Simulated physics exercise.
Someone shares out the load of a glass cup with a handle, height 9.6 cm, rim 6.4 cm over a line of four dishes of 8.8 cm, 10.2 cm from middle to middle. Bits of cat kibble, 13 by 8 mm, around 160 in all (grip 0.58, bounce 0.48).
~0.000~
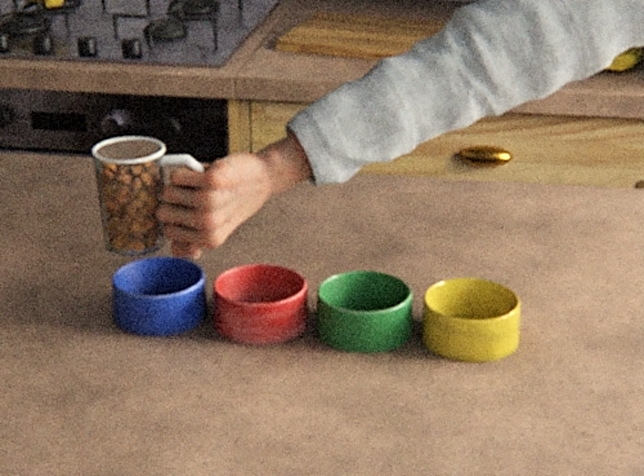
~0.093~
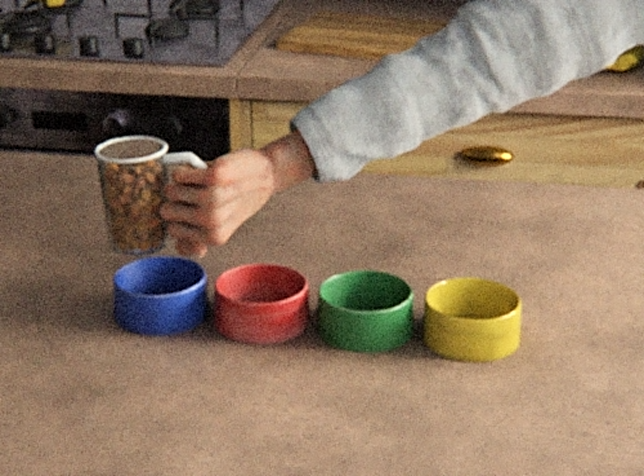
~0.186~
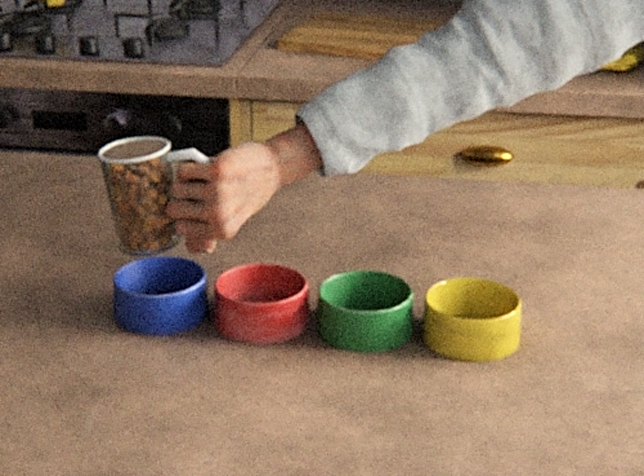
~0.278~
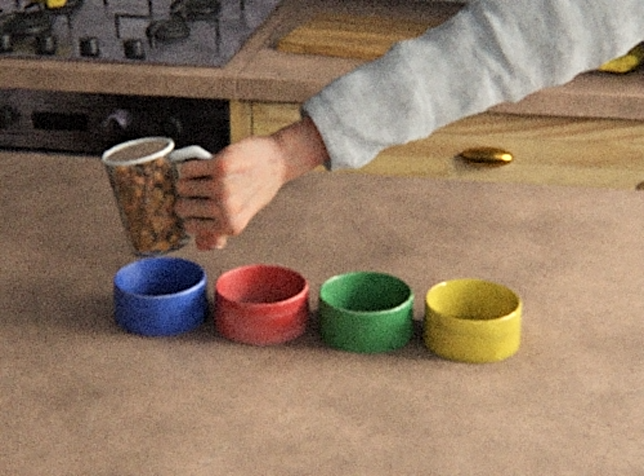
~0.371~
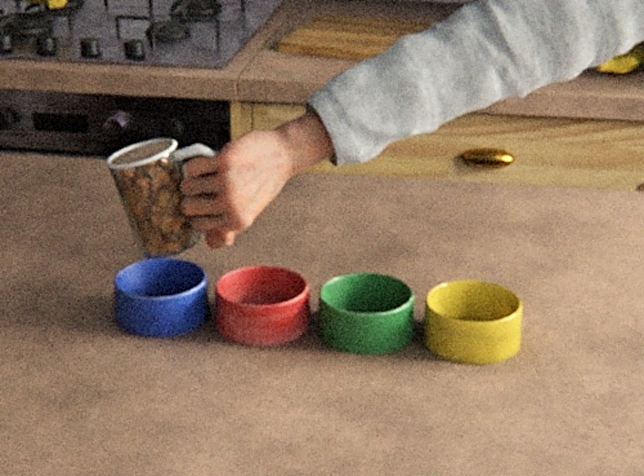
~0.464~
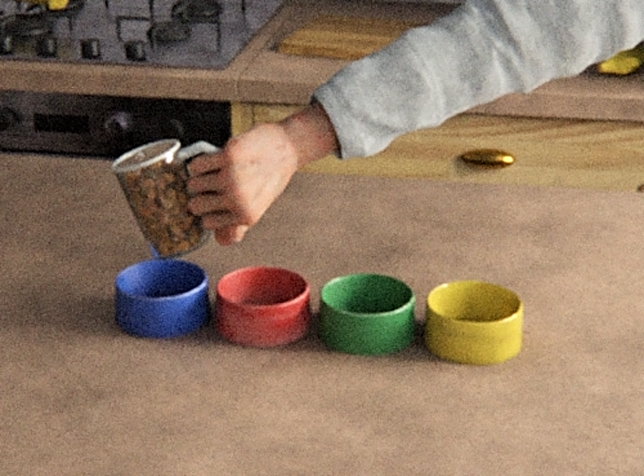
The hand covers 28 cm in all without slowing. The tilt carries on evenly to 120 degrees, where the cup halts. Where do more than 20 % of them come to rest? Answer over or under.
Red over, blue under, green under, yellow under, counter under.
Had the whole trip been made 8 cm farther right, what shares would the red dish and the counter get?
In that case red 10, counter 0.
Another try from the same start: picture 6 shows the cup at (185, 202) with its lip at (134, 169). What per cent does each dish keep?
Red 10, blue 0, green 90, yellow 0.
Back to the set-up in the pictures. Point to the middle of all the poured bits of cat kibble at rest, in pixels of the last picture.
Near (269, 305).
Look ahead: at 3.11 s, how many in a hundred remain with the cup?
About 0 per cent.
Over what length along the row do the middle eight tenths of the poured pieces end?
Roughly 6 cm.
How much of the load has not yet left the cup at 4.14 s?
About 0 per cent.
After 2.05 s, tilt 93 degrees; cup holds 95 %.
Then, at 3.11 s, tilt 120 degrees; cup holds 0 %, red 85 %.
After 4.14 s, tilt 120 degrees; cup holds 0 %, red 85 %.
By 4.4 s all is still; red 85 %, blue 0 %, green 0 %, yellow 0 %, counter 10 %.
